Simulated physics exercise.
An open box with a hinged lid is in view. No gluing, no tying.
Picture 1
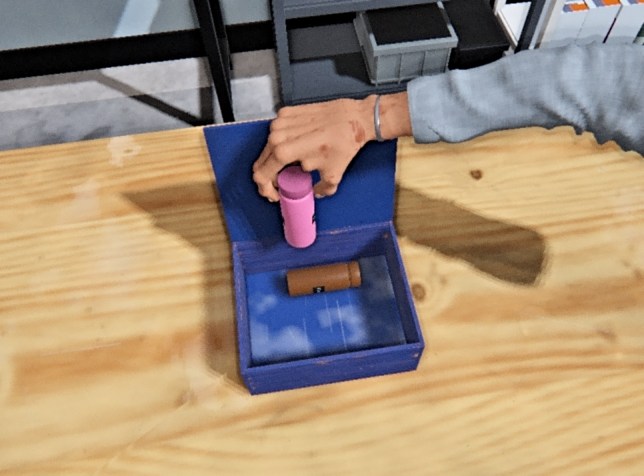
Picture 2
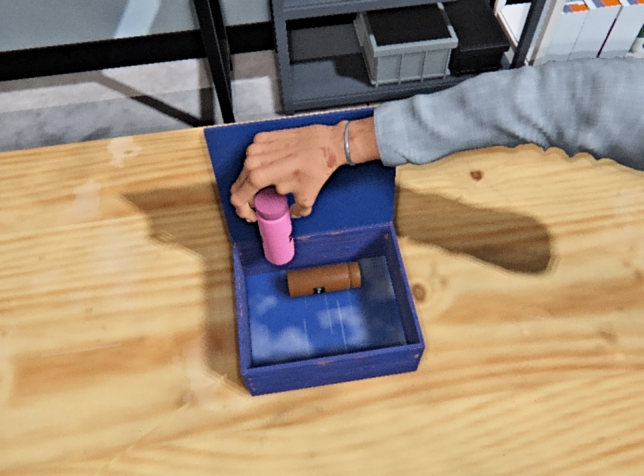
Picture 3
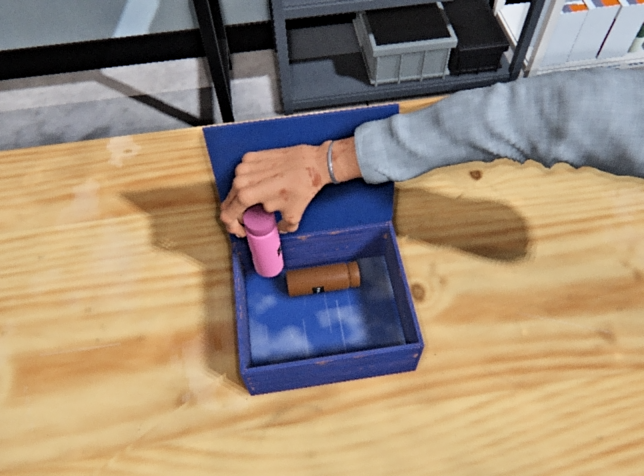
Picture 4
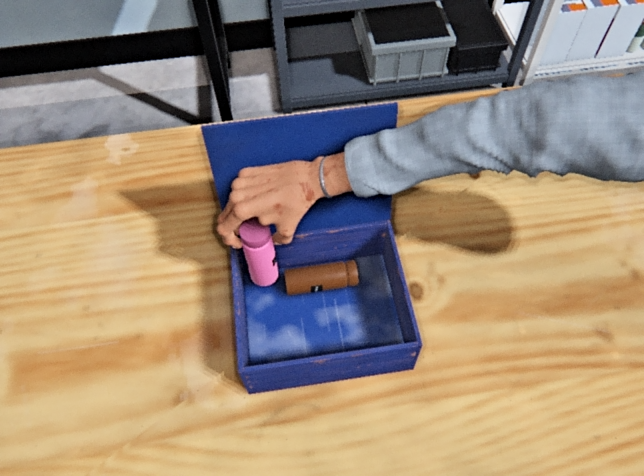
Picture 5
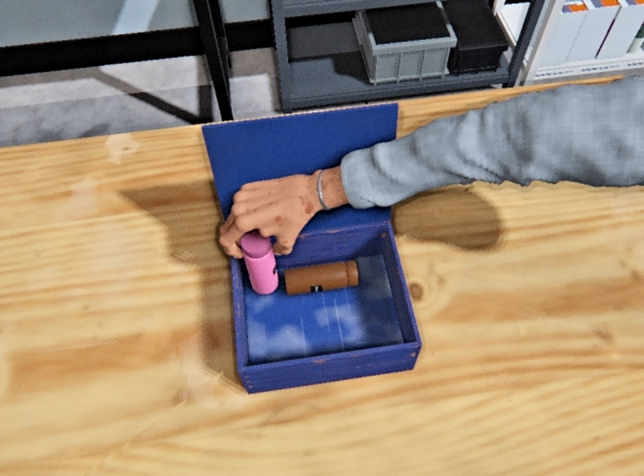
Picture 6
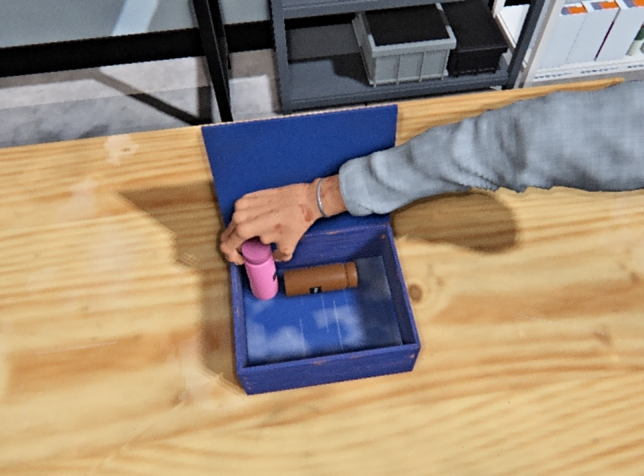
A pink shaker, gripped from above by a hand, moved left and down into an open blue box with a raised lid, beside a brown shaker lying on its side, and was still held there.
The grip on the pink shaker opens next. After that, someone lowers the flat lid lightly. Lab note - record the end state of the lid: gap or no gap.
End state: No gap.
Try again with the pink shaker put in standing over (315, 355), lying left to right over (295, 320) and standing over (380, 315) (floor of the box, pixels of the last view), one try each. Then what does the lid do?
In the first case the lid stays propped open; in the second it comes down fully; in the third it stays propped open.
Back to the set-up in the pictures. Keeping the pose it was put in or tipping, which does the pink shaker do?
By the end the pink shaker has leaned over.
Then, 1.40 s on from there, lid 73° above the rim.
Then, 1.80 s on from there, lid 40° above the rim; pink shaker turned 15° from how it was put near (261, 278).
Then, 2.10 s on from there, lid 4° above the rim; pink shaker on its side near (269, 334).
In the end, lid shut; toppled in the box, pink shaker; brown shaker unmoved. At the end, from the last picture's camera, pink shaker near (268, 336).
